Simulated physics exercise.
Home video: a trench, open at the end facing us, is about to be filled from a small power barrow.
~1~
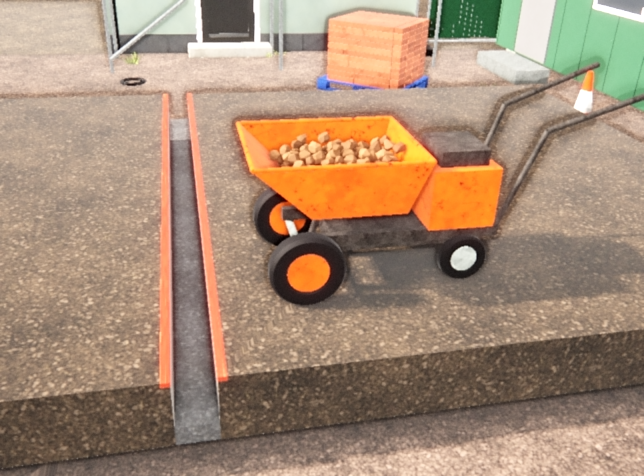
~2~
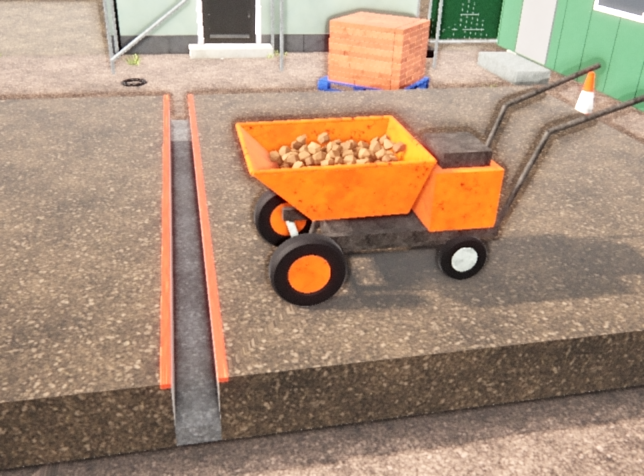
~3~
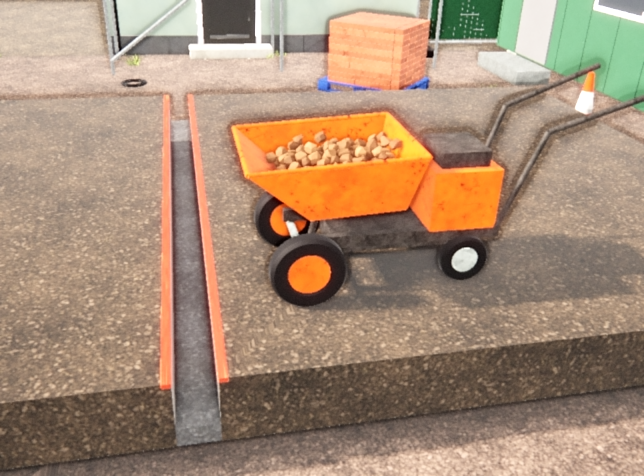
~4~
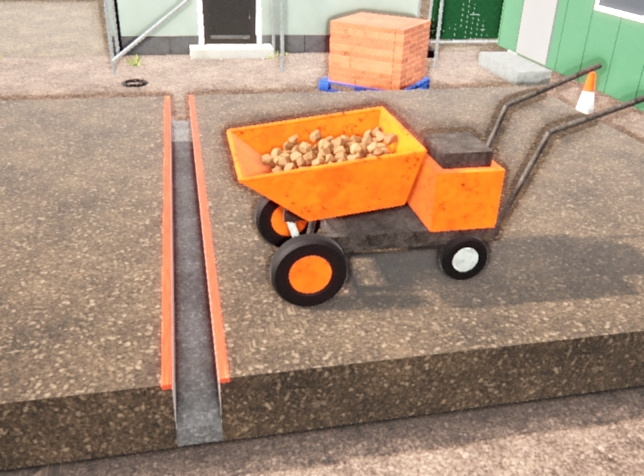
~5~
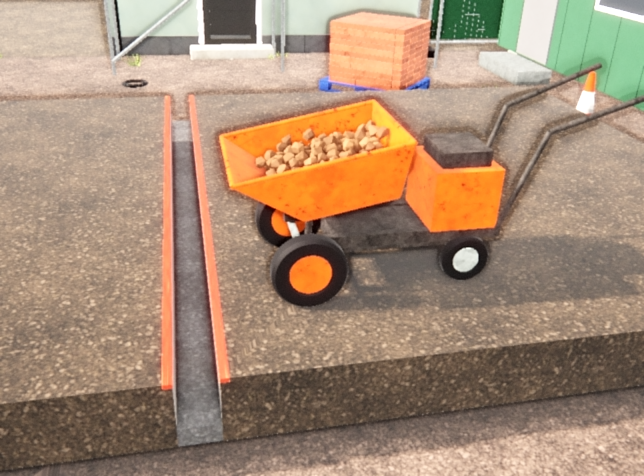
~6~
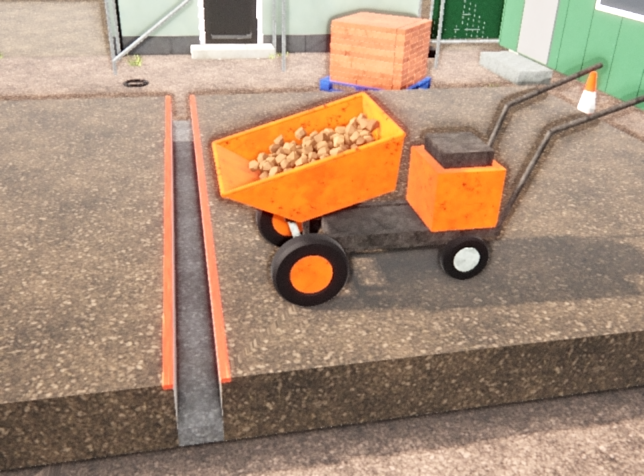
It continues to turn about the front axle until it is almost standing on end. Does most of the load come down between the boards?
No, mostly out.
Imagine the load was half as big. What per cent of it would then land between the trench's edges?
Estimate: Close to 40 %.
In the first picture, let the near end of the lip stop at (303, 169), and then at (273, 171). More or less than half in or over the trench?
Spot 1 gives the bigger portion, spot 2 gives the bigger portion.
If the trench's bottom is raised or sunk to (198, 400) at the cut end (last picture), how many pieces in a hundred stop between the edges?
It works out to some 10 percent.
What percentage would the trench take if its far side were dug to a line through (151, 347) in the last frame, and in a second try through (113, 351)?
In order, some 70 and some 100 percent.
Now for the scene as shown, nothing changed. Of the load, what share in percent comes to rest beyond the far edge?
Estimate: Around 60 per cent.
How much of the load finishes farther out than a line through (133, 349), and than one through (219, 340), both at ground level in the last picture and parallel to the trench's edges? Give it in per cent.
I'd put it near 40 in a hundred, then near 80 in a hundred.
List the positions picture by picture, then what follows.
In the first picture, lip of the skip at (254, 172), level; top of the load at (348, 155), clay clods; first edge of the trench at (218, 338); far edge at (165, 344), the trench under half as wide as the skip, and about as deep as wide.
In the second picture, lip of the skip at (253, 173), level; top of the load at (348, 155).
In the third picture, lip of the skip at (248, 176), tipped barely; top of the load at (344, 154).
In the fourth picture, lip of the skip at (242, 181), tipped a little; top of the load at (356, 149).
In the fifth picture, lip of the skip at (233, 187), tipped a little; top of the load at (348, 145).
In the sixth picture, lip of the skip at (224, 195), tipped clearly; top of the load at (351, 141); first edge of the trench at (221, 340); far edge at (168, 345).
Soon, skip tipped steeply; all in the skip.
A while on, skip tipped right over; about half in the skip; a small part in or heaped over the trench; about half beyond it; a stray few falling.
Towards the end, skip tipped right over; about a quarter in the skip; about a quarter in or heaped over the trench; about two thirds beyond it.
Finally, skip tipped right over; about a quarter in the skip; about a quarter in or heaped over the trench; about two thirds beyond it.
